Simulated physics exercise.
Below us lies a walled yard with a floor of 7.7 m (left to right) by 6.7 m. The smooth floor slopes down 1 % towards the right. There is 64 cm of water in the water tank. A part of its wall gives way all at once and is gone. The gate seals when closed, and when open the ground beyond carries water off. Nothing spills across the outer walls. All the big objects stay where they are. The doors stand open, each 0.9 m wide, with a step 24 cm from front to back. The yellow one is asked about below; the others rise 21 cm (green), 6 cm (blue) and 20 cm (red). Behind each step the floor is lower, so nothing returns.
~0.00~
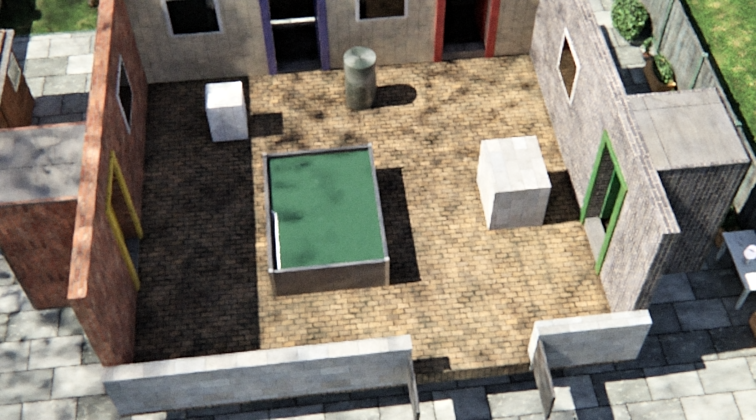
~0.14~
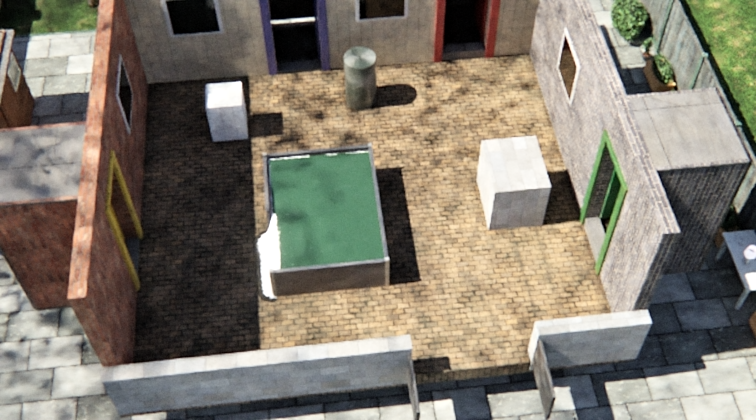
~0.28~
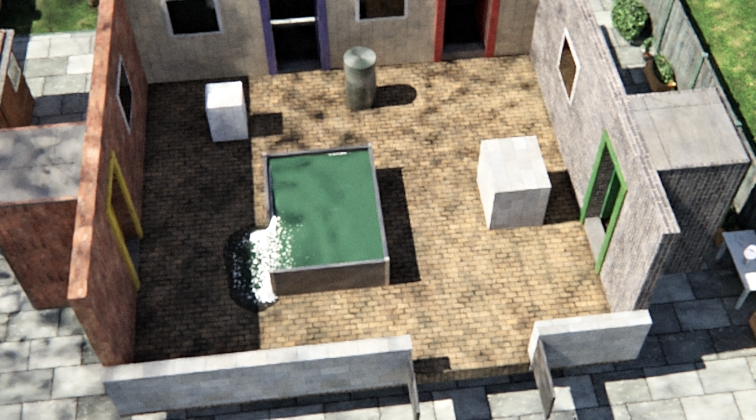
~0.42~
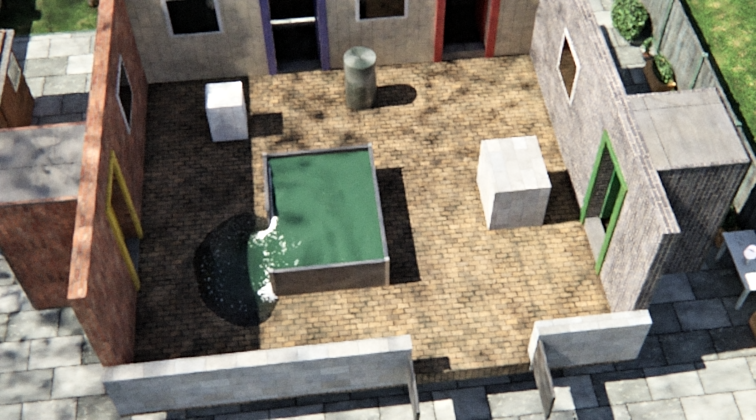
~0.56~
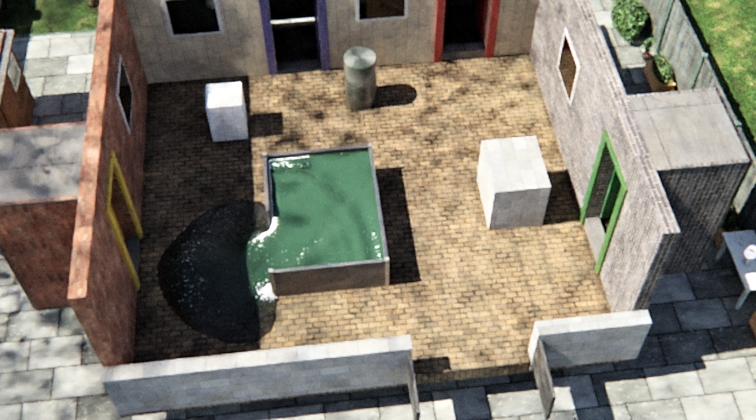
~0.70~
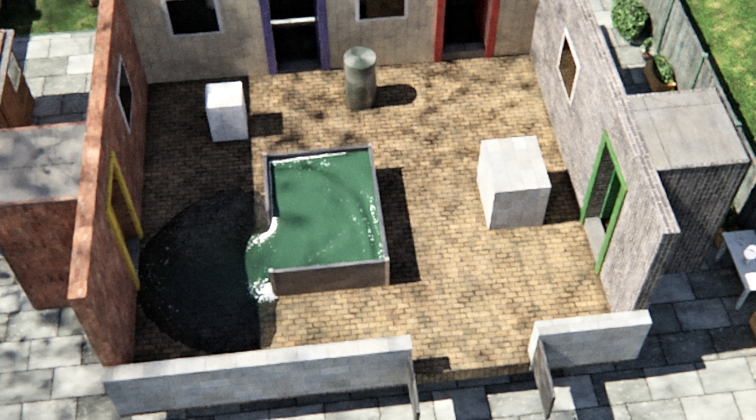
Water bursting from the left side of a green-looking tank and spreading in a dark fan across bricks to a yellow-framed doorway.
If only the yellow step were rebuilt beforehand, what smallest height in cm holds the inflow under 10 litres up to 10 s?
At least 29 cm or so.
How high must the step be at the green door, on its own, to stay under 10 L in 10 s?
Roughly 7.0 cm at green.
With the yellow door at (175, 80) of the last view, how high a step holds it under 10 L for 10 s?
About 15 cm.
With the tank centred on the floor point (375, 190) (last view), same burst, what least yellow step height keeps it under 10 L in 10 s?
Then roughly 24 cm.
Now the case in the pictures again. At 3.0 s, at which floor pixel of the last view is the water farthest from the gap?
Around (149, 84).
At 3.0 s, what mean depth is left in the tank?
About 29 cm.
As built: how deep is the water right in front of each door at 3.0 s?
In cm: Green 0, yellow 23, blue 0, red 0.
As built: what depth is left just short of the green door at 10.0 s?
Roughly 7.0 cm deep.
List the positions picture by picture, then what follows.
The first picture shows the water tank at (323, 208) is whole and still, 64 cm deep; the yellow door at (125, 225) is dry.
In the second picture, water pours out at (274, 257) and has run 0.2 m, to (262, 291); about 5 cm deep outside, 64 cm at the back.
In the third picture, the gap is at (274, 258), the front 0.8 m out at (228, 259); the back of the water tank holds 64 cm.
In the fourth picture, water pours out at (274, 259) and has run 1.3 m, to (200, 270); about 8 cm deep outside, 64 cm at the back.
In the fifth picture, the gap is at (274, 258), the front 1.9 m out at (164, 282); the back of the water tank holds 62 cm.
In the sixth picture, the gap is at (274, 258), the front 2.3 m out at (138, 294); the back of the water tank holds 57 cm; water is at the yellow door at (125, 225).
After 1.4 s water covers 15 % of the floor, deepest (36 cm) near (269, 278); 19 cm at the yellow door, 66 litres in over its 7 cm step.
After 3.0 s water covers 25 % of the floor, deepest (28 cm) near (138, 291); 23 cm at the yellow door, 283 litres in over its 7 cm step.
After 10.0 s water covers 90 % of the floor, deepest (9 cm) near (601, 302); 7 cm at the yellow door, 464 litres in over its 7 cm step.
At the yellow door as built, the water arrived by 0.7 s and peaked near 28 cm at 2.2 s.
Run again over the same 10 s with other heights there, 39 litres in over 24.5 cm, 2 litres over 33 cm. The limit of 10 litres is kept from about 29 cm up.
